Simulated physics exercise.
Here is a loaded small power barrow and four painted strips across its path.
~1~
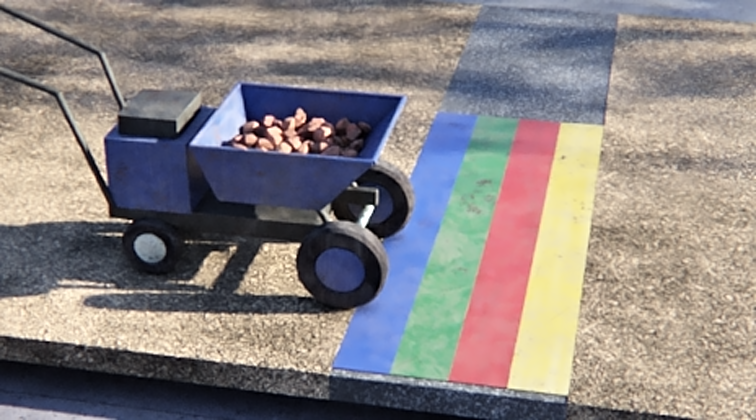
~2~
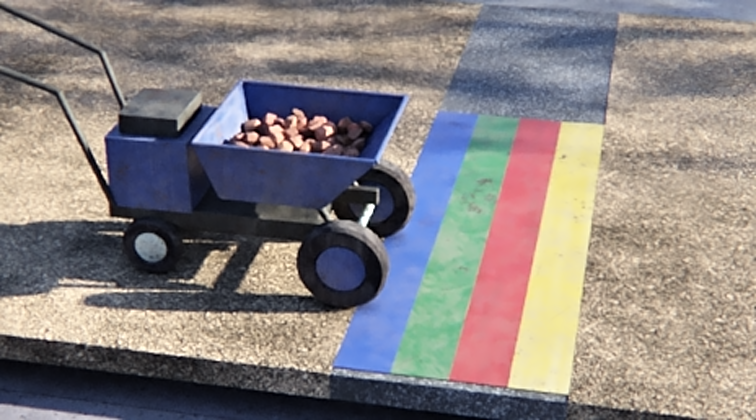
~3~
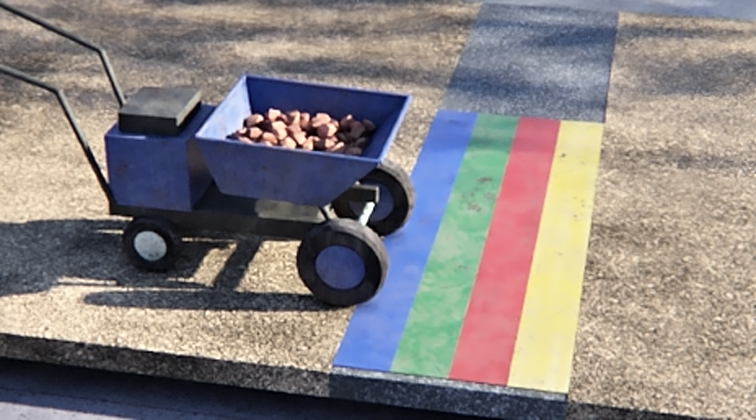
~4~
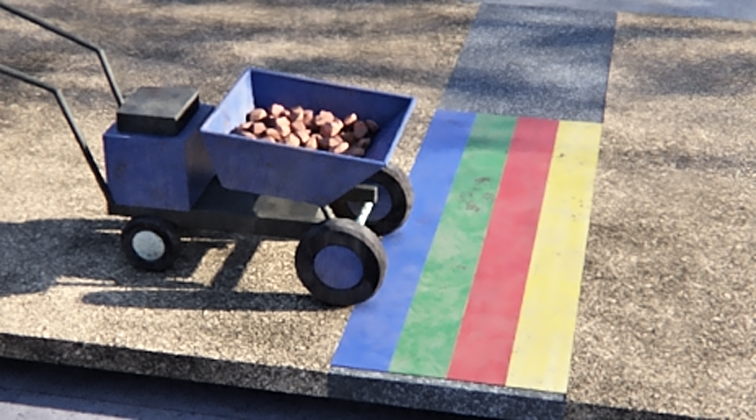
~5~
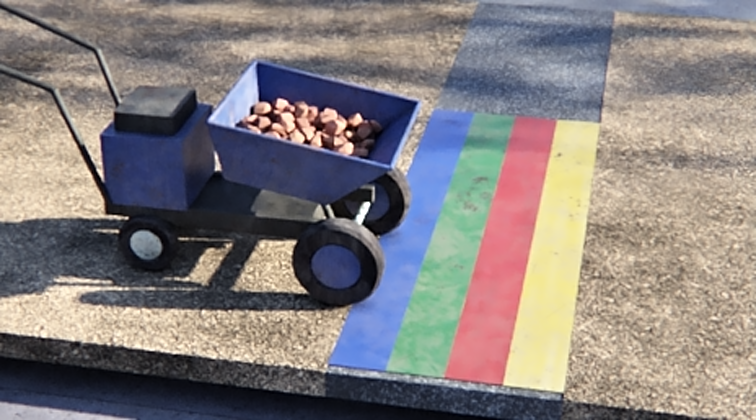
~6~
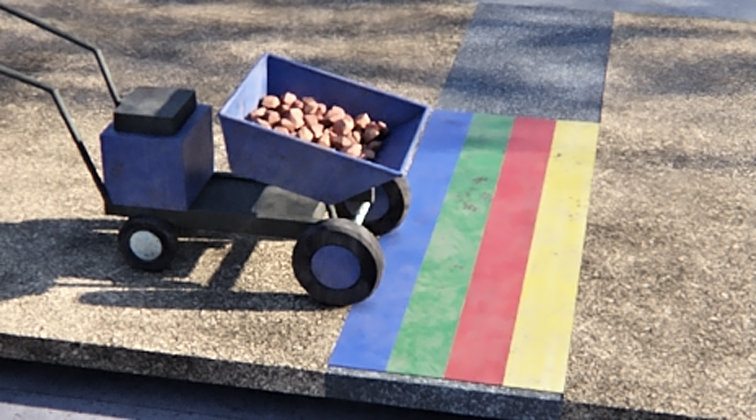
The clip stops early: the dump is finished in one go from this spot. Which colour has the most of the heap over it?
Most lies over the red band.
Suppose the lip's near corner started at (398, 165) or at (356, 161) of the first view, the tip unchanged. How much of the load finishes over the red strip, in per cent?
About 40 and 50 per cent.
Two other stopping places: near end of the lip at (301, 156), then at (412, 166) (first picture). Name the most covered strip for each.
The first try: Green. The second: The yellow strip.
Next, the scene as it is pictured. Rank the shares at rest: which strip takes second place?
Next in line is the yellow strip.
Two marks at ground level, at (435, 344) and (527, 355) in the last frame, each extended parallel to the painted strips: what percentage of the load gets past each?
Roughly 100 per cent, and 30 per cent.
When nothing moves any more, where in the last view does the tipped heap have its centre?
Near (514, 277).
Just after the last frame, skip tipped steeply; every one in the skip.
A moment on, skip tipped steeply; the larger part in the skip; about a tenth over the red strip; just a few over the yellow strip; just a few falling.
Further on, skip tipped right over; just a few in the skip; about a tenth over the green strip; roughly half over the red strip; roughly a third over the yellow strip; about a tenth off the paint.
When it is over, skip tipped right over; not one over the blue strip; about a tenth over the green strip; roughly half over the red strip; roughly a third over the yellow strip; about a tenth off the paint.
